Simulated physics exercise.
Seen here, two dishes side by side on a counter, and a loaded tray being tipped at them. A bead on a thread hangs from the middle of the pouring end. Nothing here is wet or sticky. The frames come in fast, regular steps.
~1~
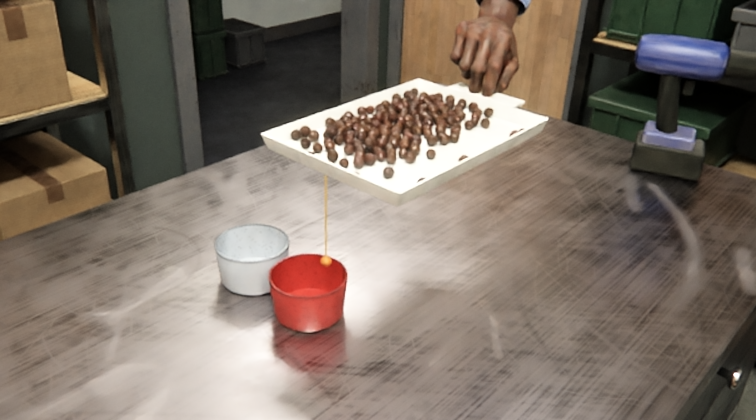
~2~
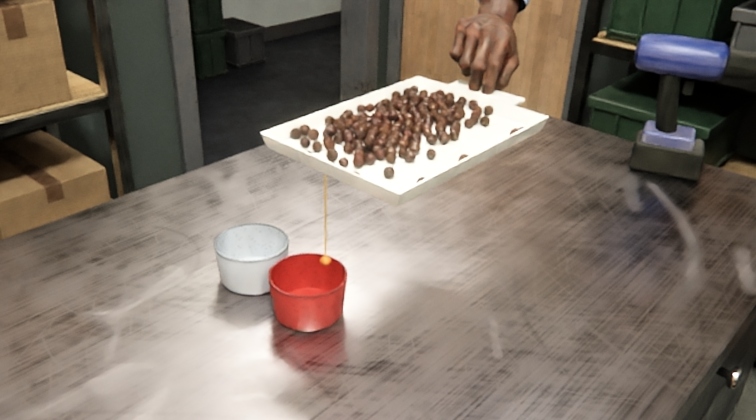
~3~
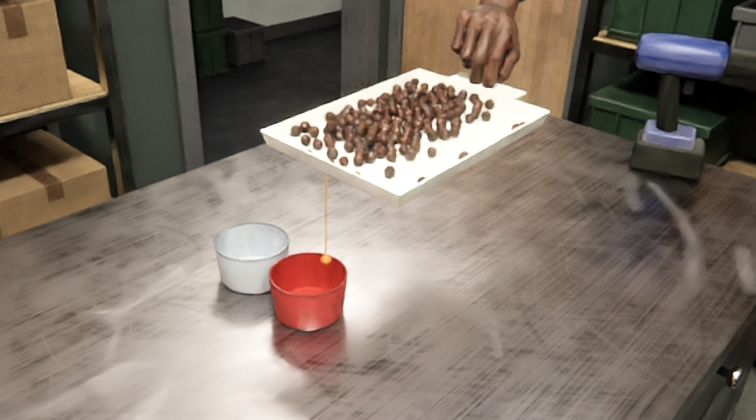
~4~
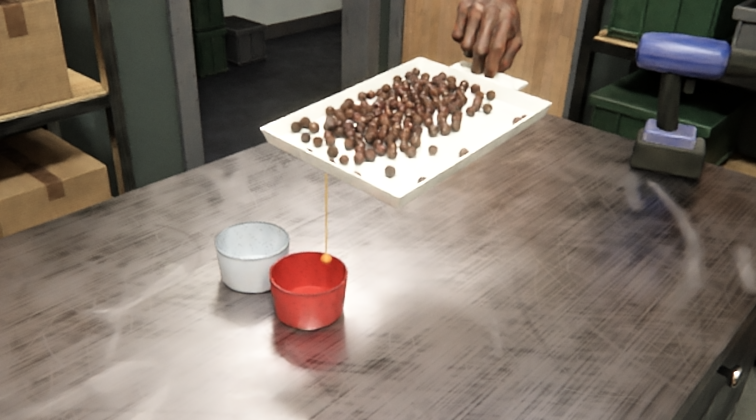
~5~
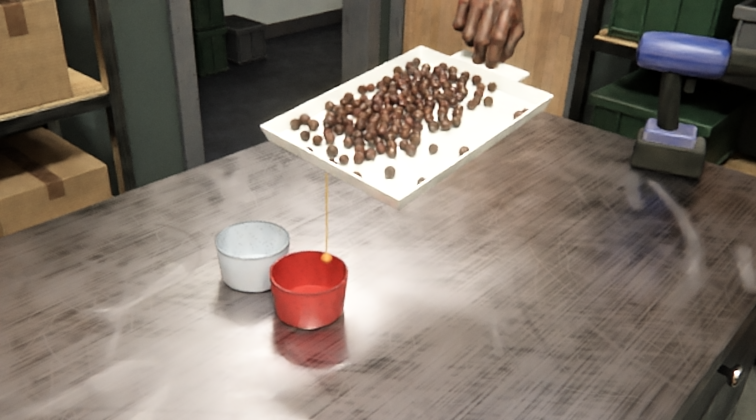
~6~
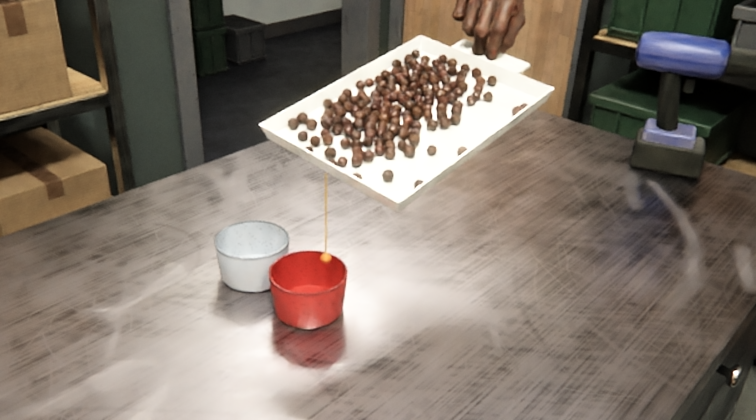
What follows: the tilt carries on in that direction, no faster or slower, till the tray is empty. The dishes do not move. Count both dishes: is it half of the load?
They take only the smaller part between them.
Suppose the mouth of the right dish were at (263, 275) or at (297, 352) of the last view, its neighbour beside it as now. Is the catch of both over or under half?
In turn: Under half; below a half.
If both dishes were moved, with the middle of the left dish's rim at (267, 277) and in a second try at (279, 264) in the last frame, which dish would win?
At the first place right, at the second the right dish.
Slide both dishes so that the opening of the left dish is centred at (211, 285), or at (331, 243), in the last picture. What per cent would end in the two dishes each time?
Near 0 % and 0 %.
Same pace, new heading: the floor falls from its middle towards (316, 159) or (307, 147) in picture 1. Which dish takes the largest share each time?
The first try: The left one. The second: Left.
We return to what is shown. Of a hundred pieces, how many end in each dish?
Left dish: 0 %, right dish: 0 %.
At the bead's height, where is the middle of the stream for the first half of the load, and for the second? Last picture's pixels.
First near (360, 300), later near (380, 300).
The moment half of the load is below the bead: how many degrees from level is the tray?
Near 75 degrees.
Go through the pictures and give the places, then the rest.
The first frame shows corners of the pouring end near (268, 133) and (399, 190), level; middle of the load near (397, 128), chocolate balls; left dish near (224, 271); right dish near (280, 306); bead on its thread near (326, 261).
The second frame shows corners of the pouring end near (267, 132) and (398, 190), level; middle of the load near (397, 127).
The third frame shows corners of the pouring end near (268, 130) and (399, 191), tipped barely, lowest at the right corner; middle of the load near (398, 123).
The fourth frame shows corners of the pouring end near (268, 128) and (399, 193), tipped a little, lowest at the right corner; middle of the load near (398, 117).
The fifth frame shows corners of the pouring end near (267, 125) and (399, 195), tipped a little, lowest at the right corner; middle of the load near (398, 112).
The sixth frame shows corners of the pouring end near (266, 124) and (398, 197), tipped a little, lowest at the right corner; middle of the load near (397, 109), near two thirds on the move; left dish near (224, 267); right dish near (280, 303).
Shortly afterwards, tray tipped steeply; the bulk on the tray; a little outside both; a little in the air.
Next, tray tipped right over; only a few on the tray; all but a few outside both; only a few in the air.
Some moments later, tray tipped past a quarter turn; the whole lot outside both.
In the end, tray tipped past a quarter turn; none at all in the right dish; none at all in the left dish; the whole lot outside both.
